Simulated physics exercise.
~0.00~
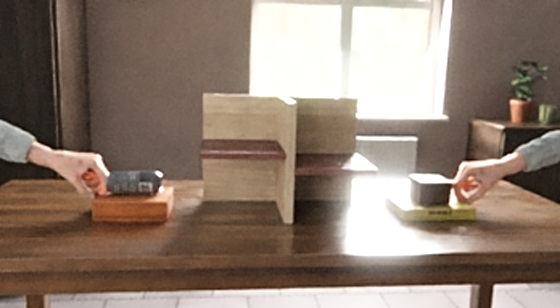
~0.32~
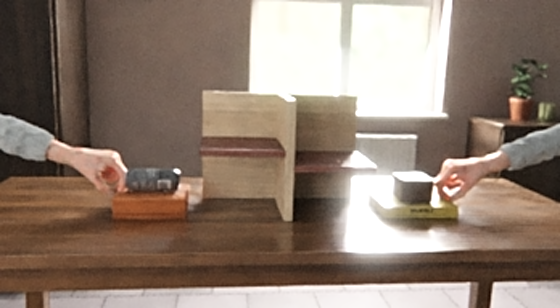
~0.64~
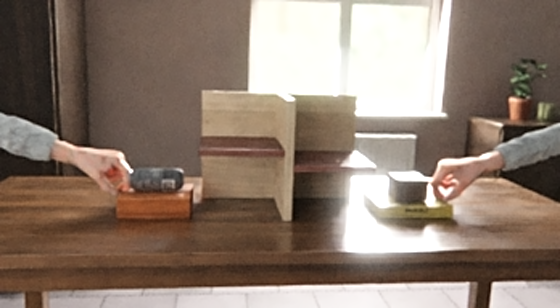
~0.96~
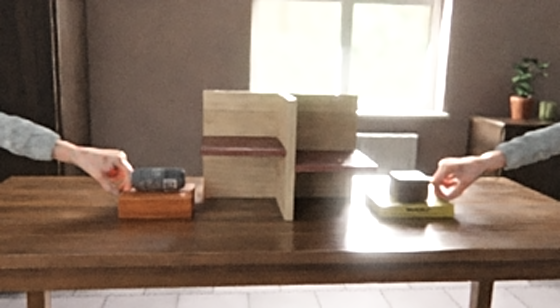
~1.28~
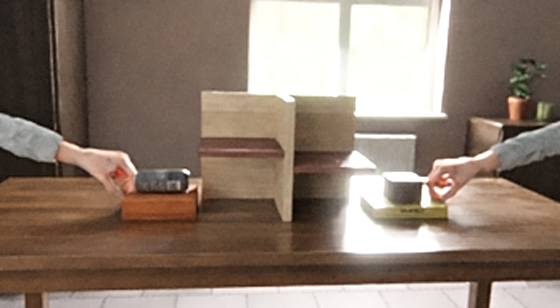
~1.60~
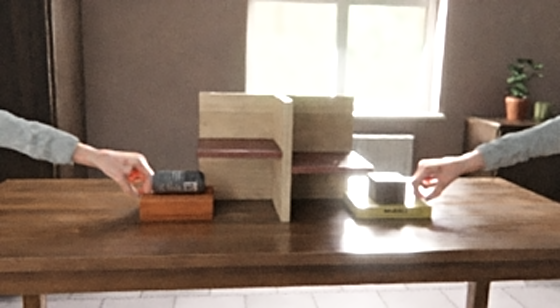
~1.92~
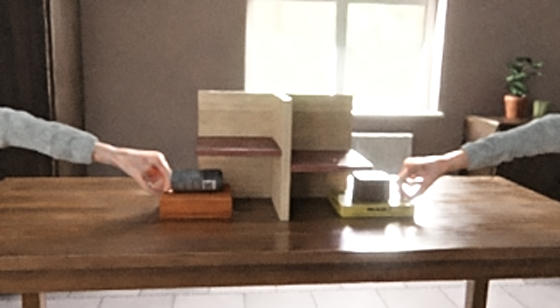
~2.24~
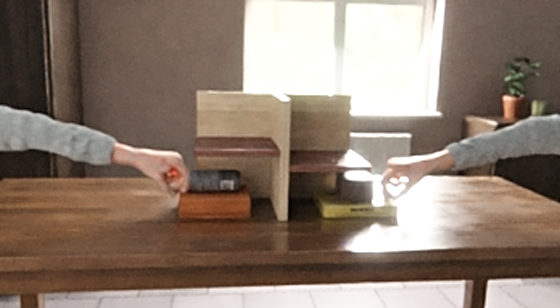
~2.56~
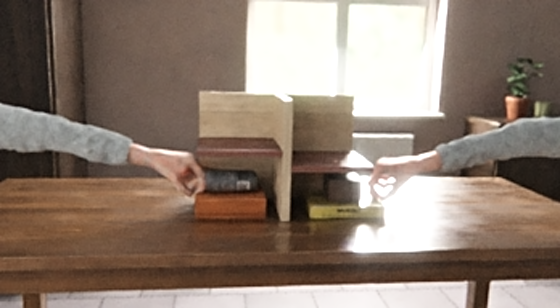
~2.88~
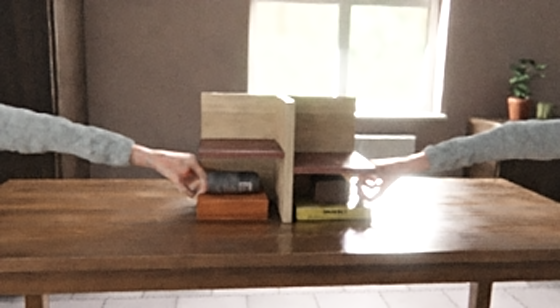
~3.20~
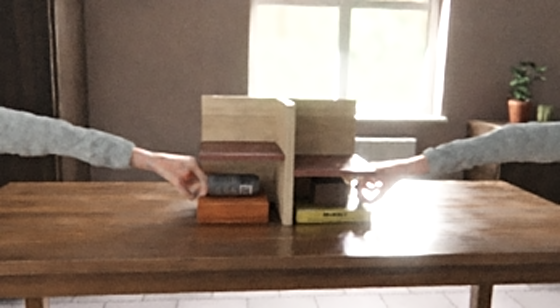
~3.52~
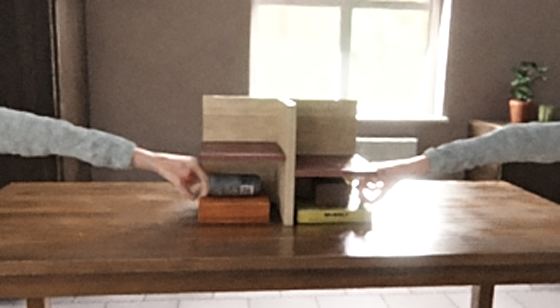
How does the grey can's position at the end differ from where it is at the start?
At the start the grey can is out at the left side of the table, well away from the shelf unit. By the end it is further right, under the left board of the shelf unit and still on top of the orange base.
